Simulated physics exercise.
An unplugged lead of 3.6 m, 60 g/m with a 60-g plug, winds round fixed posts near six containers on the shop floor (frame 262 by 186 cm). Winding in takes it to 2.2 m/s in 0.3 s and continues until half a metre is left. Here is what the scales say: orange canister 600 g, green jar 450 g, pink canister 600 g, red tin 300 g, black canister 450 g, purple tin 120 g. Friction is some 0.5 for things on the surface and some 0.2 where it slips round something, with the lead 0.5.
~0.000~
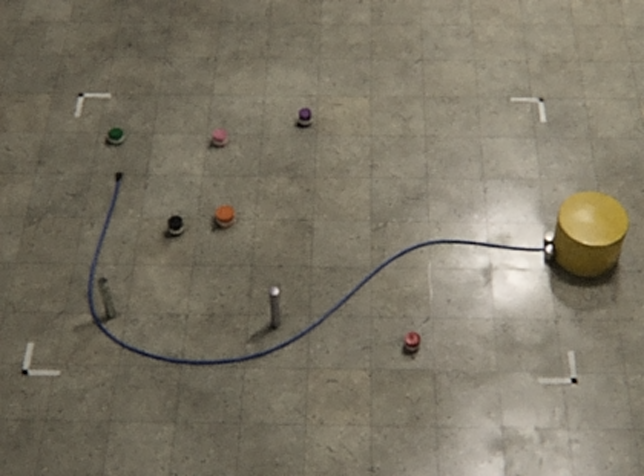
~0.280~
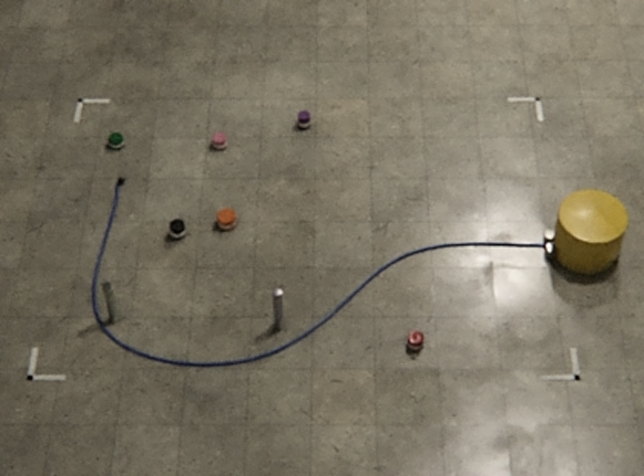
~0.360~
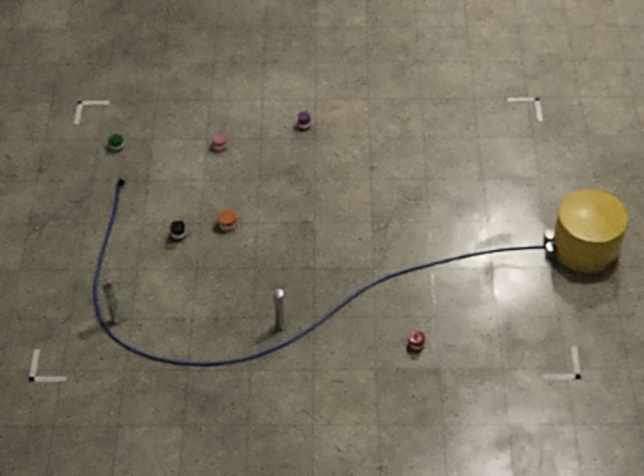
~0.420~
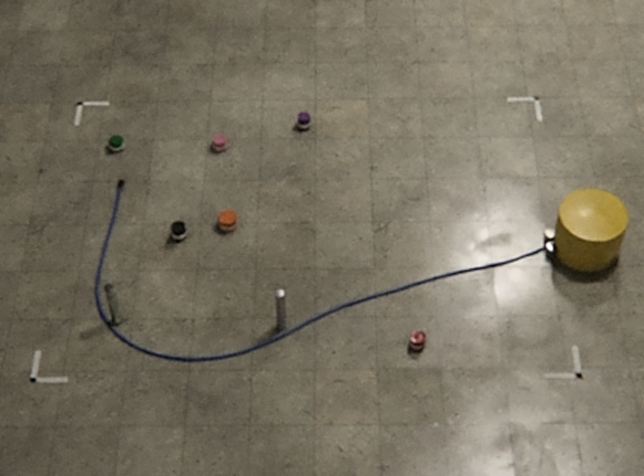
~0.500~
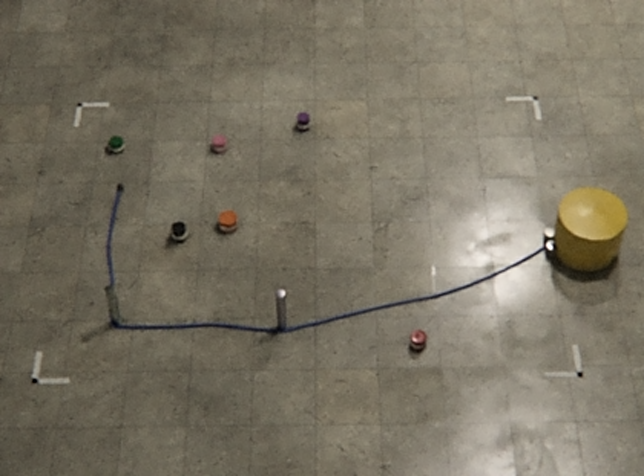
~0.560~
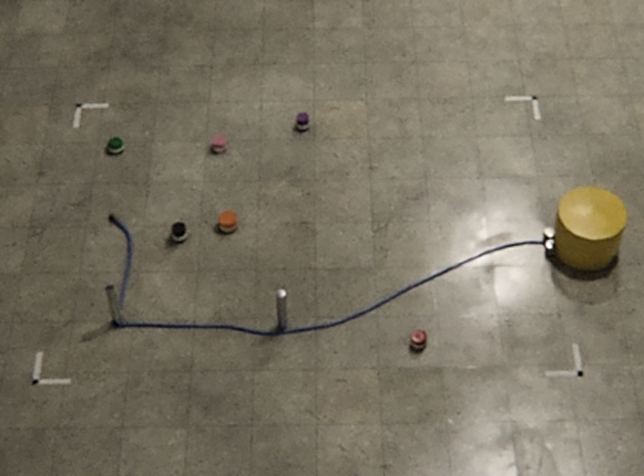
A blue lead attached to a yellow drum straightened and drew tight around two upright posts, then its free end slid down near the green jar and the stretch by the drum bowed upward again.
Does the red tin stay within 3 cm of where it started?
It does not stay where it was.
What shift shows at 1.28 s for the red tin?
For the red tin, I'd say close to 2 cm.
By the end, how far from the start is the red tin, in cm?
The red tin ends 100 cm from where it began.
After 0.9 s, plug at (140, 387); nothing else has moved.
After 1.3 s, plug at (438, 418); nothing else has moved.
After 1.6 s, plug at (511, 296); red tin 59 cm off its start at (522, 288).
After 2.0 s, plug at (569, 245); red tin 97 cm off its start.
After 2.8 s, plug at (570, 244); red tin 97 cm off its start at (575, 248).
